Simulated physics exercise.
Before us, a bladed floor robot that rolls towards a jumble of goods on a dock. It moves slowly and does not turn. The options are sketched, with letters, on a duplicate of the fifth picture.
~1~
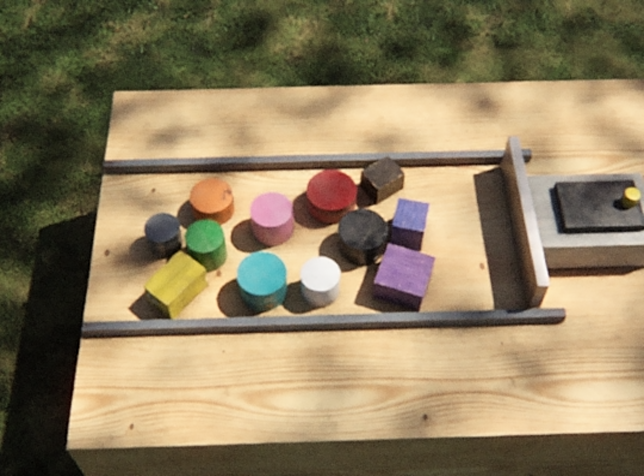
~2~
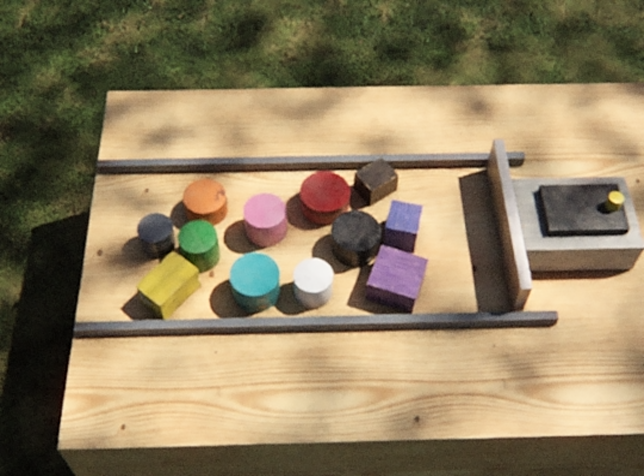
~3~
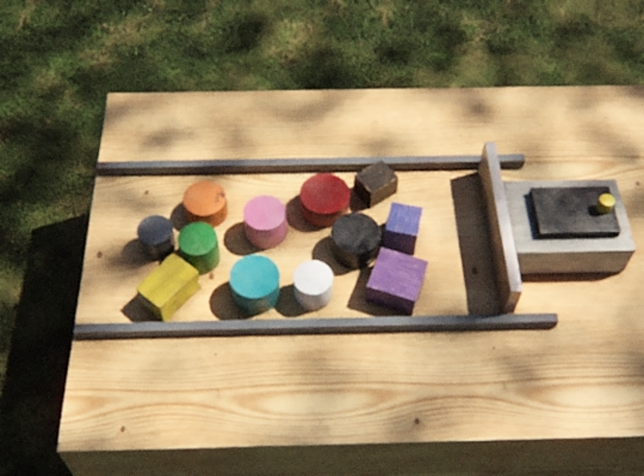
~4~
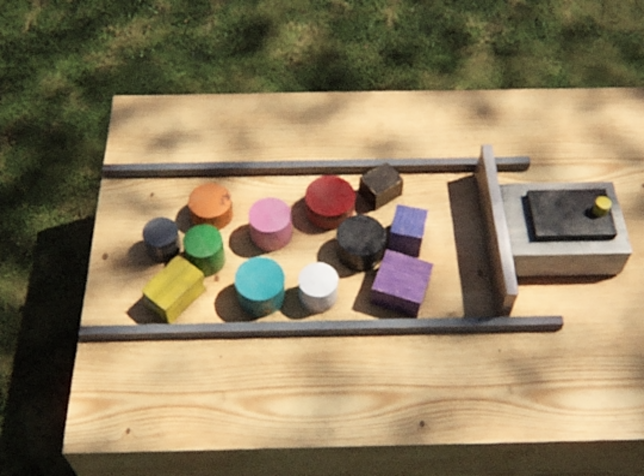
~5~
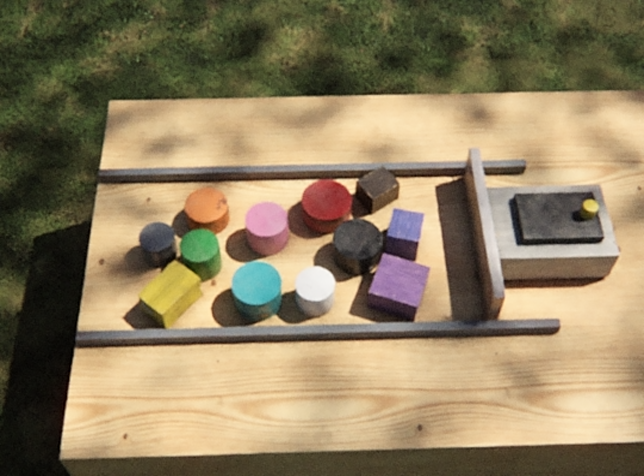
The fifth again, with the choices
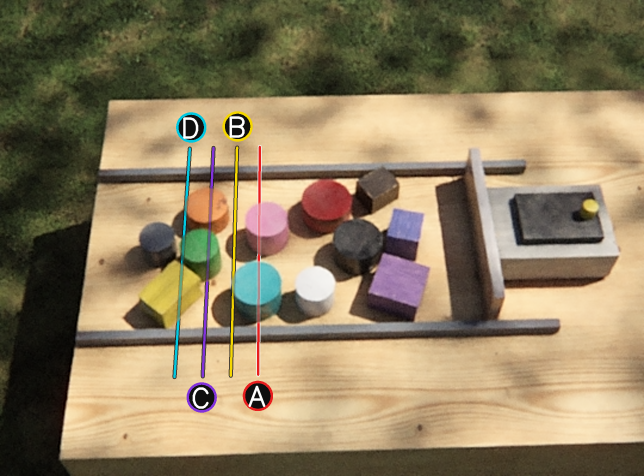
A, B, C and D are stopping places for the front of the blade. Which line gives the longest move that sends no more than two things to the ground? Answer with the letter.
Stop at C.
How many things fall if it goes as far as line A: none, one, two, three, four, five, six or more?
By then, none.
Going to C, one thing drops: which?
The yellow parcel.
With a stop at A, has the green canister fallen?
No.
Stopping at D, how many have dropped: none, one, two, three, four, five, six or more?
Four.
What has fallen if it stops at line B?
It is the yellow parcel.
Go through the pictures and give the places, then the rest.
The first frame shows robot (593, 205); green canister (207, 246); black crate (382, 180).
The second frame shows robot (577, 208); yellow parcel (169, 286).
The third frame shows robot (569, 211); red pail (325, 201).
The fourth frame shows robot (565, 214); grey pail (162, 240).
The fifth frame shows robot (552, 217); blue crate (405, 234); white canister (315, 292); turquoise pail (258, 292).
On the copy, A at (259, 251); B at (234, 252); C at (209, 252); D at (183, 253).
On C. First, robot (453, 219); black crate (353, 187); purple crate (359, 292).
Then, robot (353, 221); yellow parcel (129, 288); grey pail (153, 243).
Finally, robot (276, 223); yellow parcel over the edge; turquoise pail (88, 306); one fallen.
By contrast, A is within the limit but short; B is within the limit but short; D drops four.
